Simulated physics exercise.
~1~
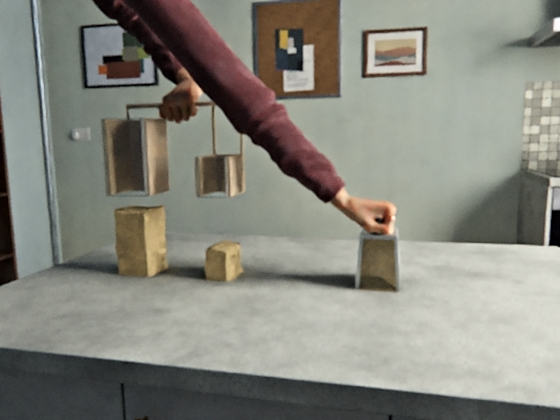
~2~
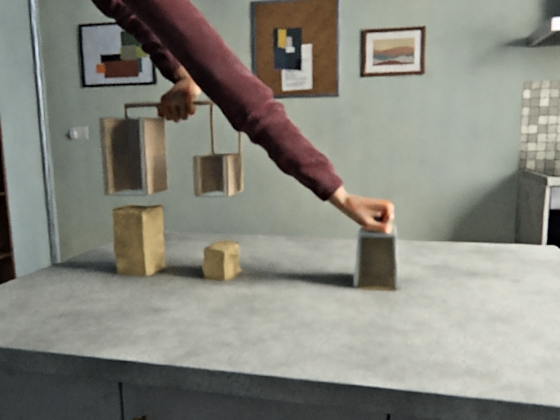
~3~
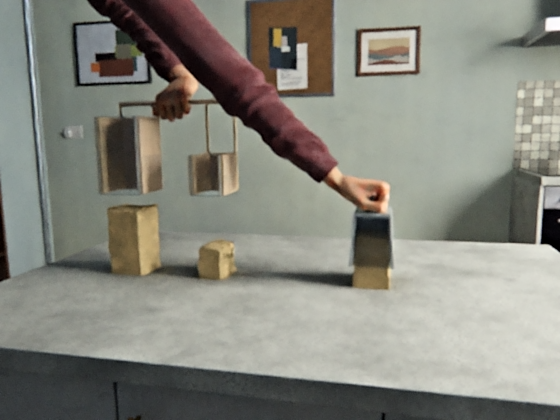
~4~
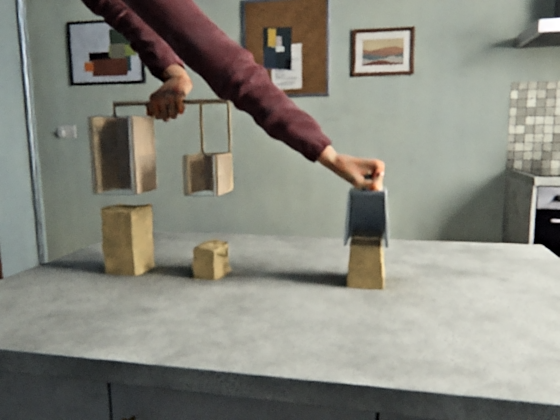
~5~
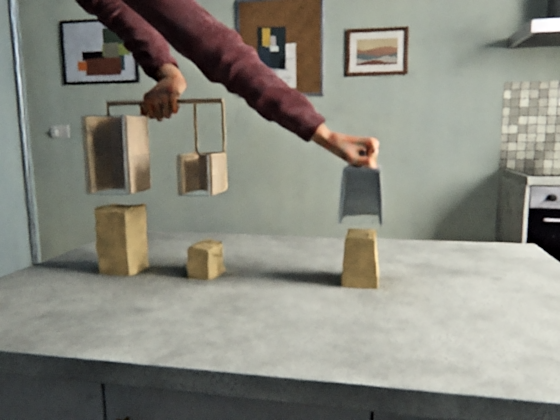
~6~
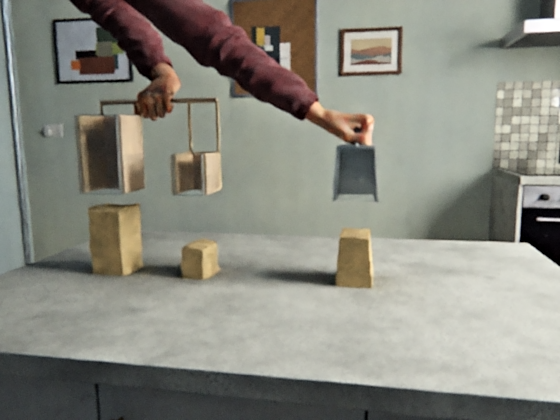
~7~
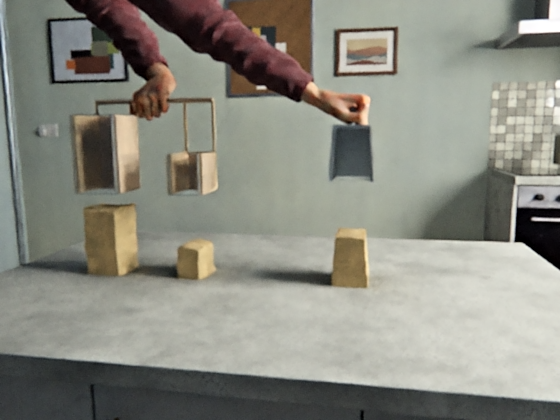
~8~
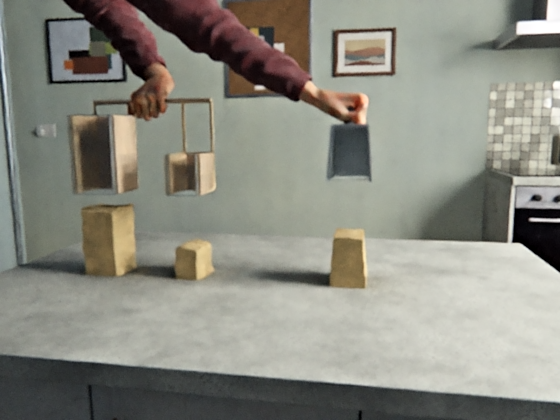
On a grey kitchen counter, a hand lifts a tin off a standing sand block.
